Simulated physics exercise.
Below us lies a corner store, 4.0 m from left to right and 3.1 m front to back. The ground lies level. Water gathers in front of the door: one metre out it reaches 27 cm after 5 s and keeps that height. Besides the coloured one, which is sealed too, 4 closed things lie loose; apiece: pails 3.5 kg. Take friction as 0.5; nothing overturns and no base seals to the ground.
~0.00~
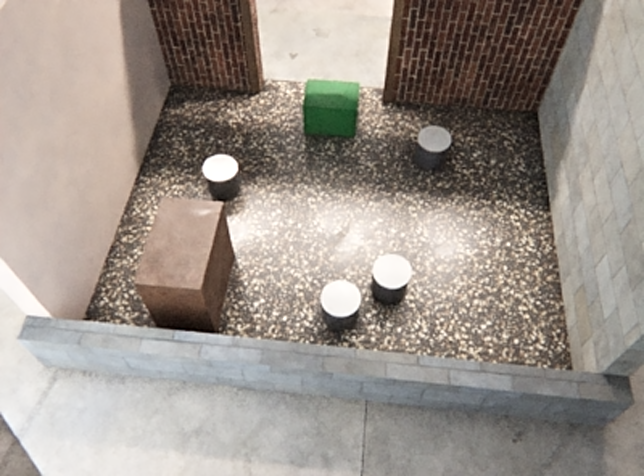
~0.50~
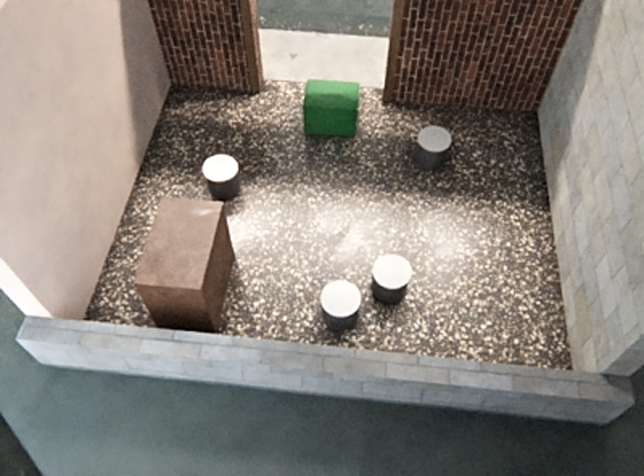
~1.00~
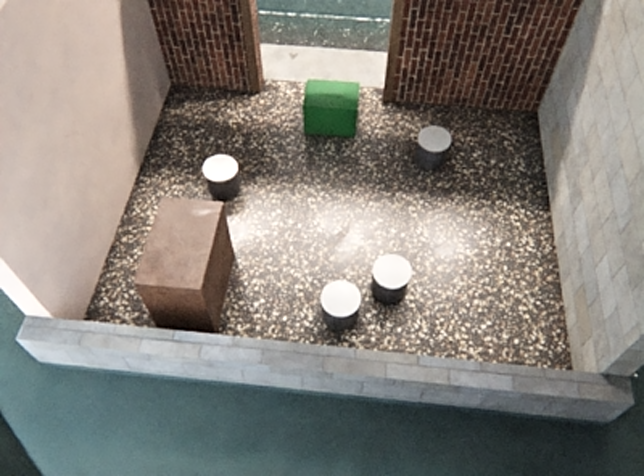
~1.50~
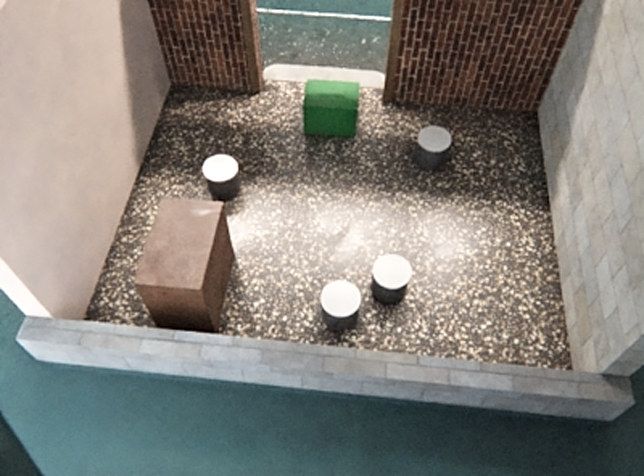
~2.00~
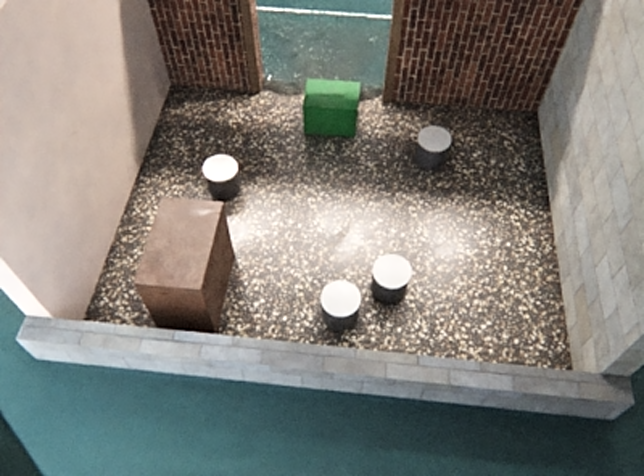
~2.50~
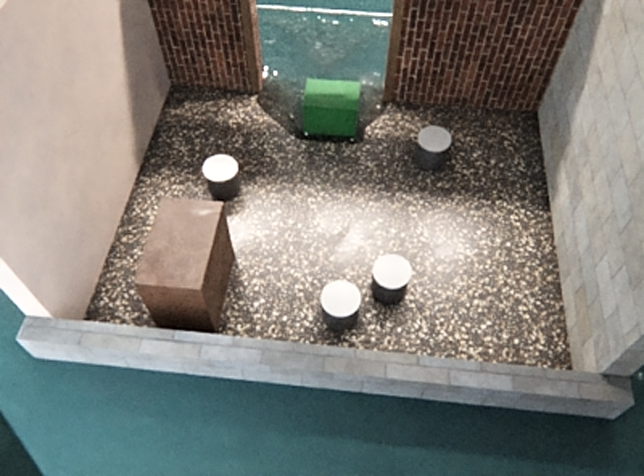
Water spreads around a small walled room and enters through the doorway around a green chest.
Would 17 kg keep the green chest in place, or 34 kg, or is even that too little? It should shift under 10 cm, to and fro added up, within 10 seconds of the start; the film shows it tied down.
Verdict: Neither weight holds it.
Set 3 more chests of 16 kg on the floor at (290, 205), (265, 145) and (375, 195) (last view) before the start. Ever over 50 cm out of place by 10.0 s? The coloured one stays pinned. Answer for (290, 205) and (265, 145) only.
In that order: More, over.
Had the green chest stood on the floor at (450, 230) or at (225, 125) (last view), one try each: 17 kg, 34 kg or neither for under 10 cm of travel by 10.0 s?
In that order: It takes the larger; only the larger holds.
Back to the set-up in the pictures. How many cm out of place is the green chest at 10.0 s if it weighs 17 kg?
Roughly 250 cm.
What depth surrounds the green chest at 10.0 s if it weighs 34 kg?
Roughly 17 cm.
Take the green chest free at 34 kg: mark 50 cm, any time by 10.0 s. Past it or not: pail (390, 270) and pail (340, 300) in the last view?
In turn: Under, short of it.
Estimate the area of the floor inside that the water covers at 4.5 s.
Some 7.0 m2.
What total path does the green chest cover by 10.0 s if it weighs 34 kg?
About 200 cm.
After 3.5 s the green chest would be 37 cm from its start with 17 kg and 0 cm from its start with 34 kg; 7 cm of water round it then.
After 4.5 s the green chest would be 95 cm from its start with 17 kg and 19 cm from its start with 34 kg; 7 cm of water round it then.
After 7.0 s the green chest would be 240 cm from its start with 17 kg and 112 cm from its start with 34 kg; 7 cm of water round it then.
After 10.0 s the green chest would be 273 cm from its start with 17 kg and 208 cm from its start with 34 kg; 17 cm of water round it then.
